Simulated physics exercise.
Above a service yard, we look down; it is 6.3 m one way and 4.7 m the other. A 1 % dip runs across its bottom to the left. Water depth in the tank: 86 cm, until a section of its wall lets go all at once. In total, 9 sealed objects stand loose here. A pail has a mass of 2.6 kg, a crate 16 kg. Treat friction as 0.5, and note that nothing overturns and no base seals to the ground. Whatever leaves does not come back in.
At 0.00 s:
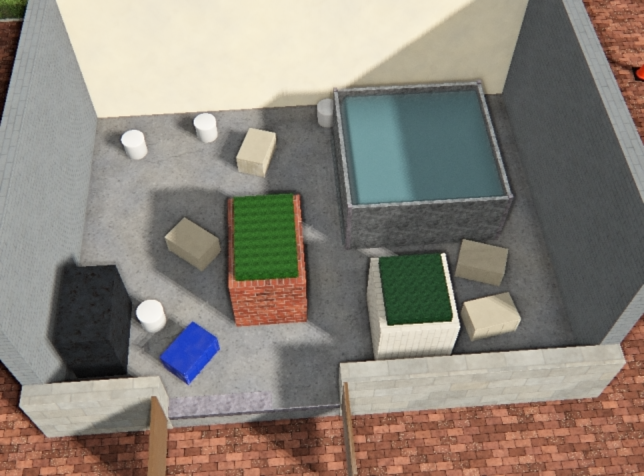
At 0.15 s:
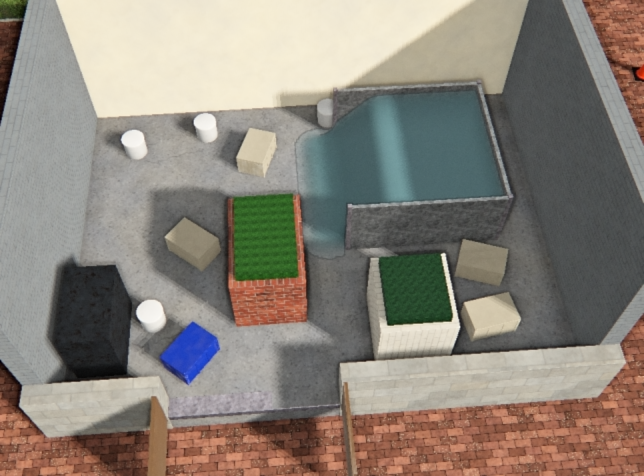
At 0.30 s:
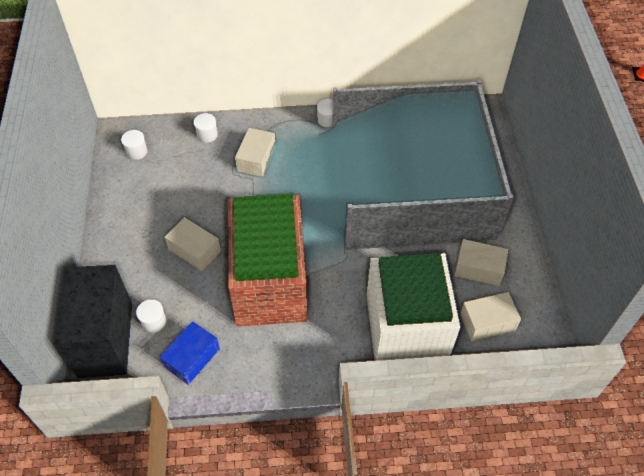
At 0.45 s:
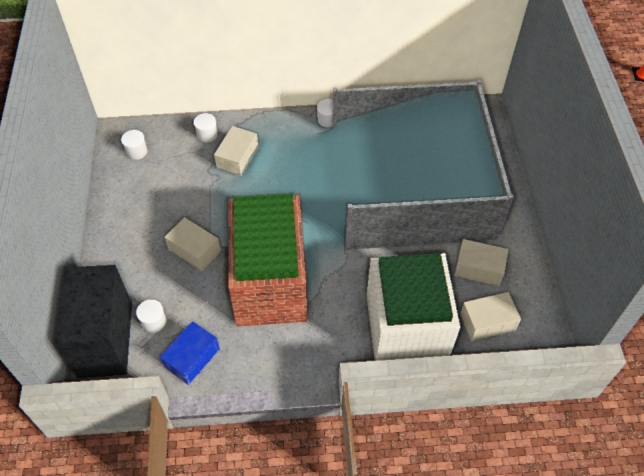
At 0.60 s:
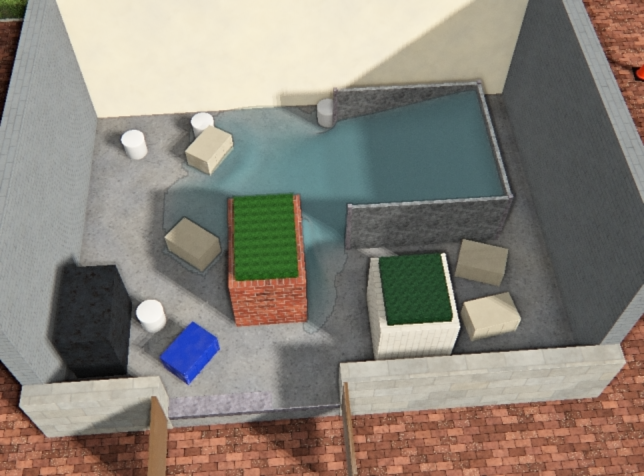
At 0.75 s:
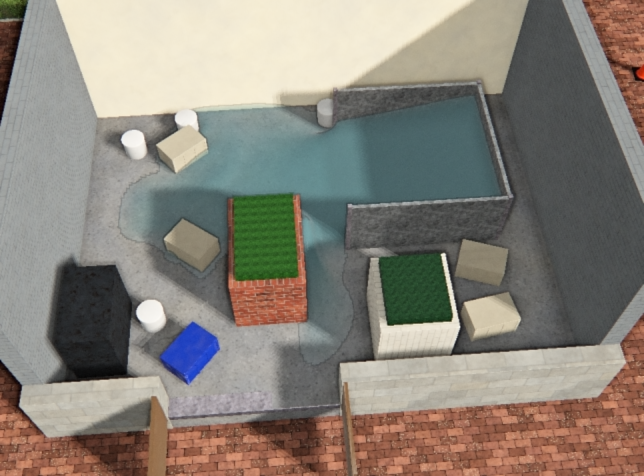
In this clip, the left side of a raised water tank in a walled yard opens and water spreads leftward across the floor around a grass-topped brick block, pushing a beige box and then a white cylinder left.
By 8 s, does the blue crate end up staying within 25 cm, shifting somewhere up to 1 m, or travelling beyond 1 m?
It travels beyond 1 m.
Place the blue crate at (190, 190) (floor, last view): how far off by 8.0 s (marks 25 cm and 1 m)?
I'd say it lands far off.
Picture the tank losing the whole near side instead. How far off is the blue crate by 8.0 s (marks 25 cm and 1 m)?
Result: The blue crate is pushed partway.
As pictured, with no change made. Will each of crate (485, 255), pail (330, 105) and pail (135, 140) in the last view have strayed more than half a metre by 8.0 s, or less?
Within, beyond, beyond.
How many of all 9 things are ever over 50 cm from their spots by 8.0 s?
All told, that gives 7.
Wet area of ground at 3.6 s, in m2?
The covered patch comes to about 23 m2.
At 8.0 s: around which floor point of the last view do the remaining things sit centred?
Around (332, 241).
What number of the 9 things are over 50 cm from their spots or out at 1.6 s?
My count gives 4.
After 1.6 s the blue crate is near (189, 347), 0.0 m from its start, aground; 0 of 9 are out; 3 afloat.
After 3.6 s the blue crate is near (267, 364), 1.0 m from its start, afloat; 0 of 9 are out; 6 afloat.
After 5.6 s the blue crate has gone out; 2 of 9 are out; 5 afloat.
After 8.0 s the blue crate has gone out; 2 of 9 are out; 6 afloat.
